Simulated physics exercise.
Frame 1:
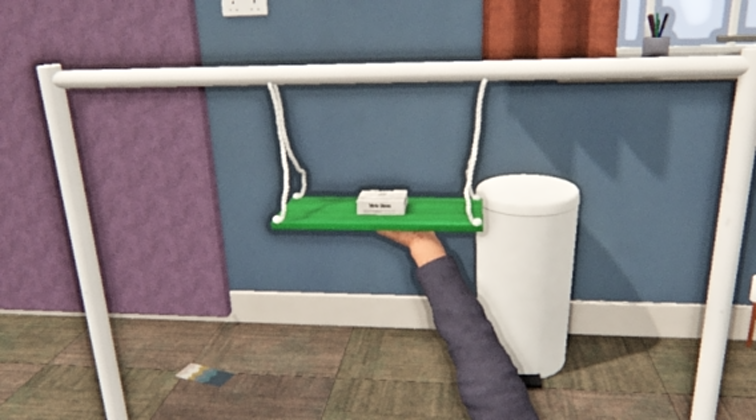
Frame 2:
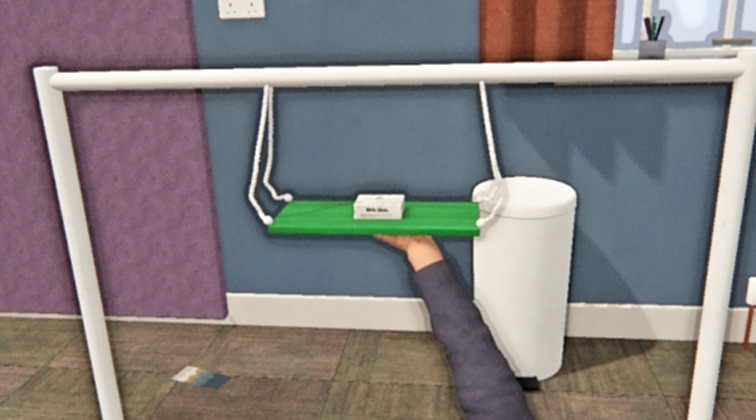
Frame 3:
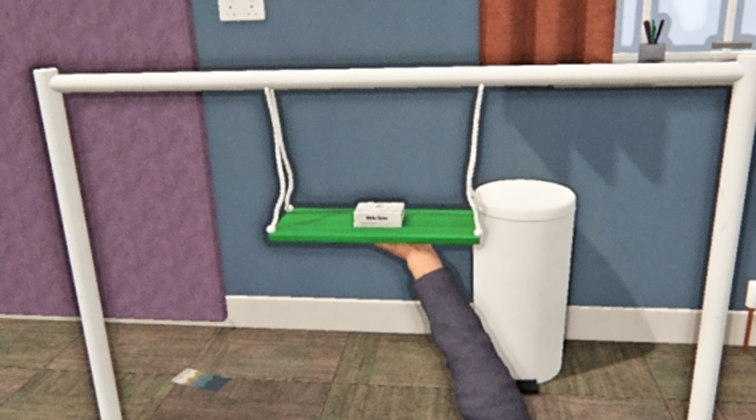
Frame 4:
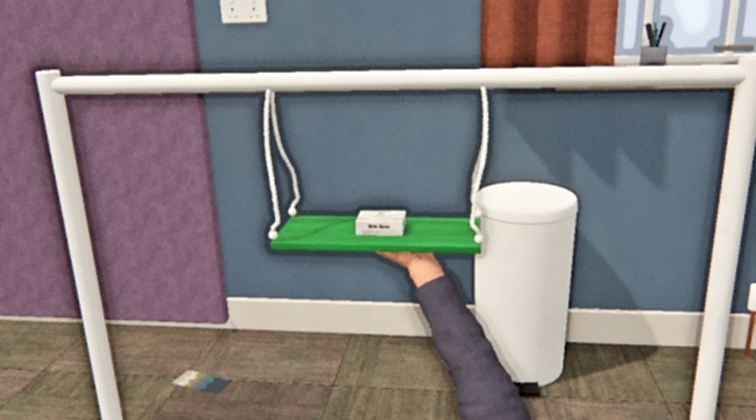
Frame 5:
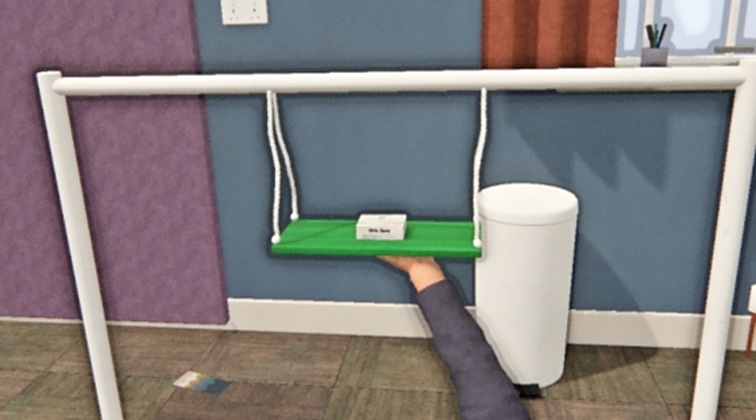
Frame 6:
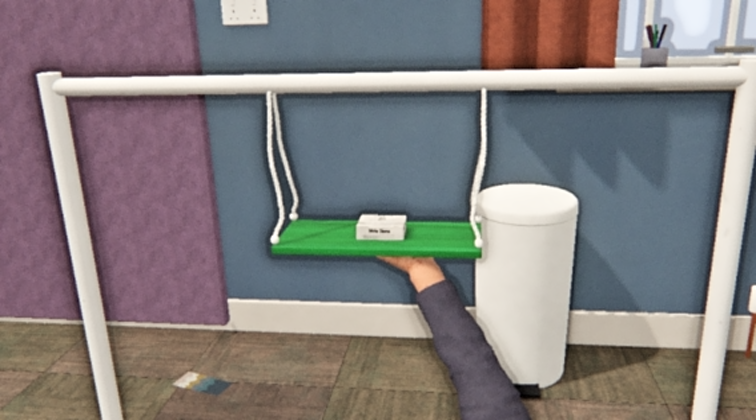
In the video, a hand supports a green board carrying a small white box and hanging by white cords from a white frame; the hand lowers the board slightly as the cords shift, then everything stays nearly still.
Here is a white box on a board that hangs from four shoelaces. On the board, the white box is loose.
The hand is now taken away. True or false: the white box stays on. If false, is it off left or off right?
True.
Then, 0.48 s later than the last view, board level; box on the board near (382, 230).
Finally, board level; box on the board near (382, 230). The white box remains aboard.
